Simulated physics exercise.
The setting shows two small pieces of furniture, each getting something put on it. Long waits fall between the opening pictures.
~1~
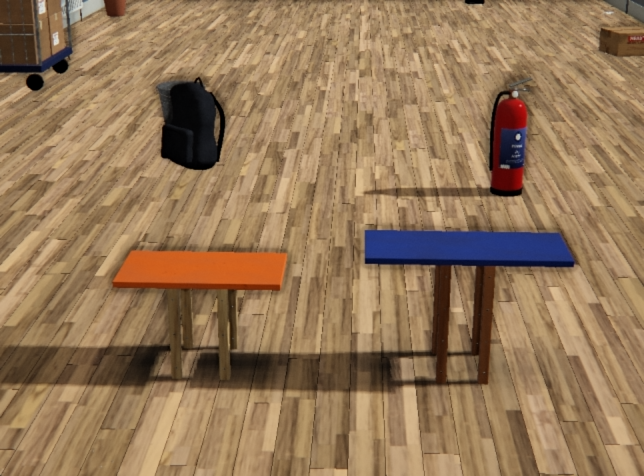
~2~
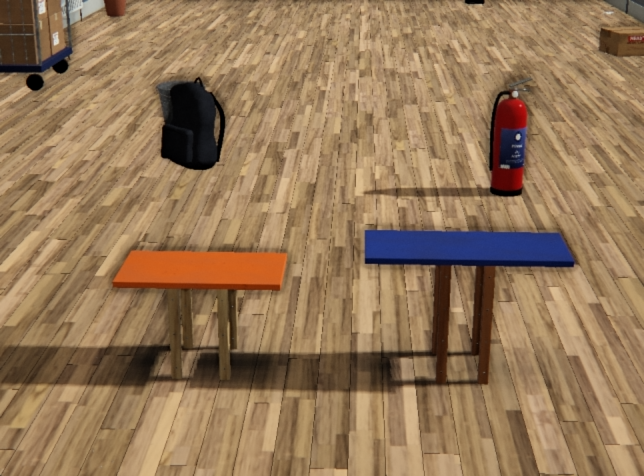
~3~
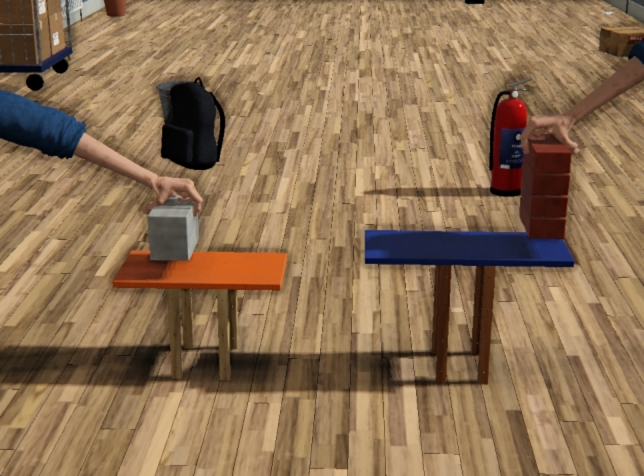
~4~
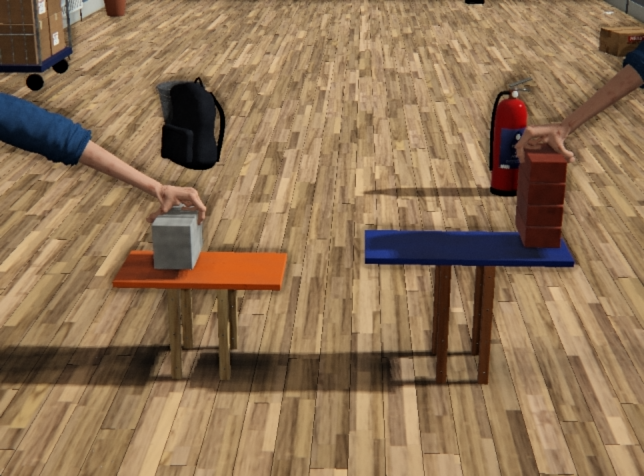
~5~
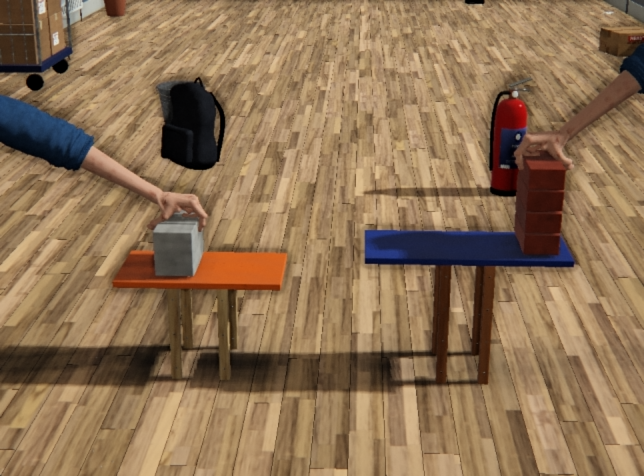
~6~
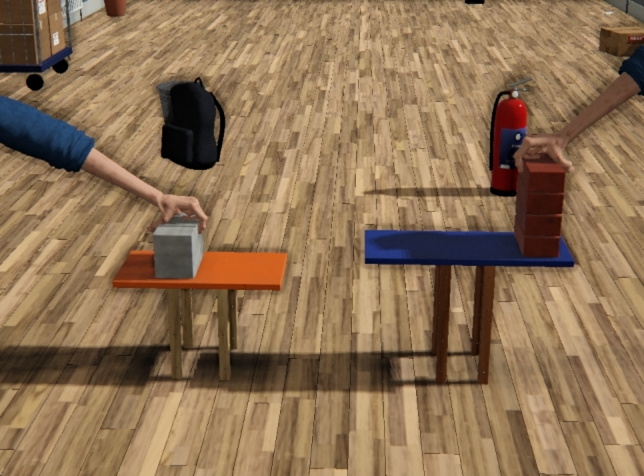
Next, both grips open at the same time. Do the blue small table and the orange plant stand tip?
Outcome: The blue small table goes over; the orange plant stand keeps steady.
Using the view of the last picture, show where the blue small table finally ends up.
Its centre ends up near (585, 290).
Then, 0.50 s past the last view, blue small table leaning 26° off how it started near (522, 250); orange plant stand at rest near (203, 270).
Finally, the blue small table overbalances, near (585, 290); the orange plant stand holds firm, near (203, 270).
